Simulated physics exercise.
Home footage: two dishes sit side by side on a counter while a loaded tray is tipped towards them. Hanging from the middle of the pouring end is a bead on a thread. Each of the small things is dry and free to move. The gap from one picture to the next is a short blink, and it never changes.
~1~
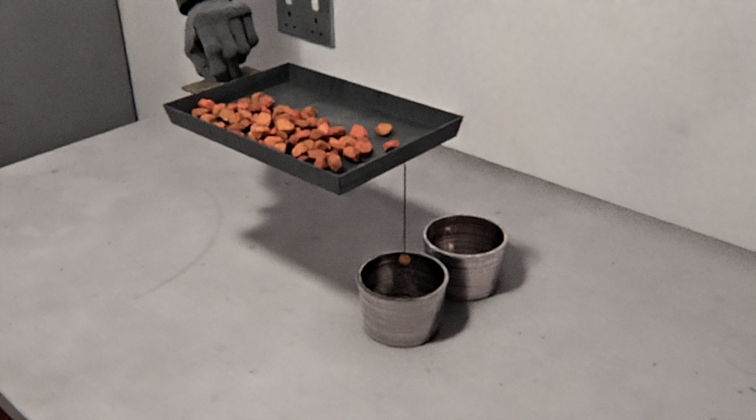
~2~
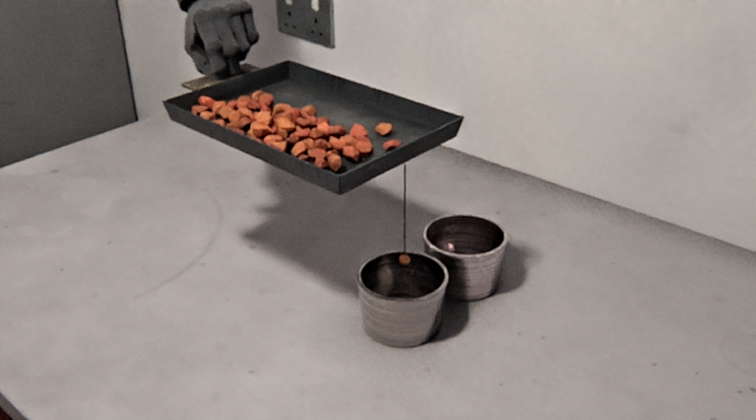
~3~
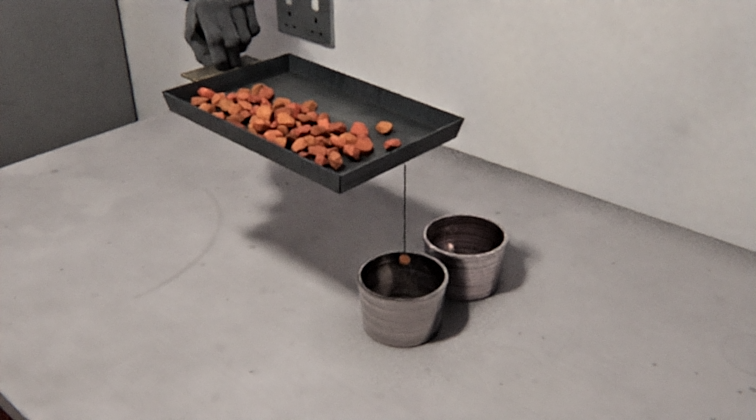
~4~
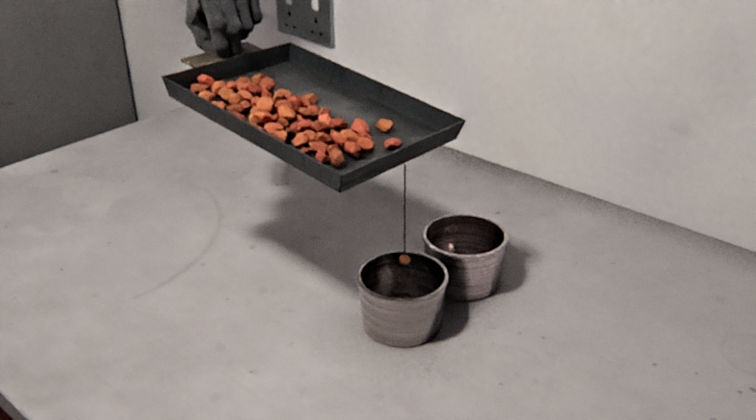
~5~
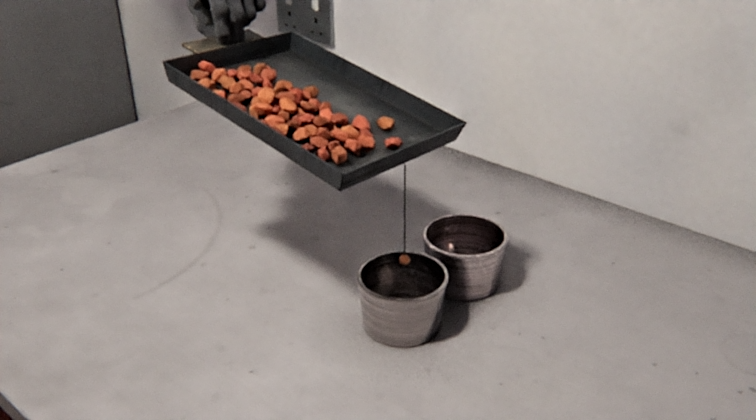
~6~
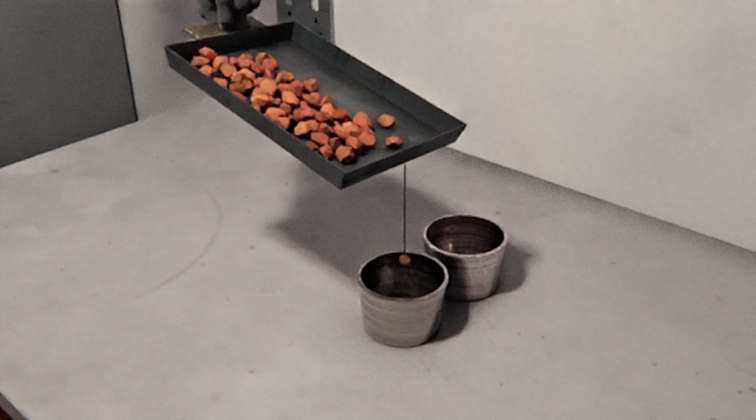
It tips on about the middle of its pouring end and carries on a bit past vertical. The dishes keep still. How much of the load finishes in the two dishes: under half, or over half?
Under half.
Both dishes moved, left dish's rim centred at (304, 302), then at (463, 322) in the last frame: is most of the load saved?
Result, first setup: The minor share; second setup: The minor share.
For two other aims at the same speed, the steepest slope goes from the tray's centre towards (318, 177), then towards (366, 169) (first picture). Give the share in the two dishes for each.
Lab note: Try one about 0 %, try two about 0 %.
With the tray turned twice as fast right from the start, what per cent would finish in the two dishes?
Something like 20 percent, give or take.
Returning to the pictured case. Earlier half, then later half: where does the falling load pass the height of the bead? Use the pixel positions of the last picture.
Earlier portion about (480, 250); later portion about (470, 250).
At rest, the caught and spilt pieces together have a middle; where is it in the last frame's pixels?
About (499, 312).
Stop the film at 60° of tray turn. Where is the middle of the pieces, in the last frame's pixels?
The load is centred near (411, 127).
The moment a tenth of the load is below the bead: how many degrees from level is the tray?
Near 75 degrees.
Just after the last frame, tray tipped steeply; almost all on the tray; just a few in the air.
A moment on, tray tipped right over; roughly half on the tray; about a tenth in the right dish; roughly a quarter outside both; about a tenth in the air.
Further on, tray tipped past a quarter turn; roughly a third in the right dish; roughly two thirds outside both.
When it is over, tray tipped past a quarter turn; not one in the left dish; roughly a third in the right dish; roughly two thirds outside both.
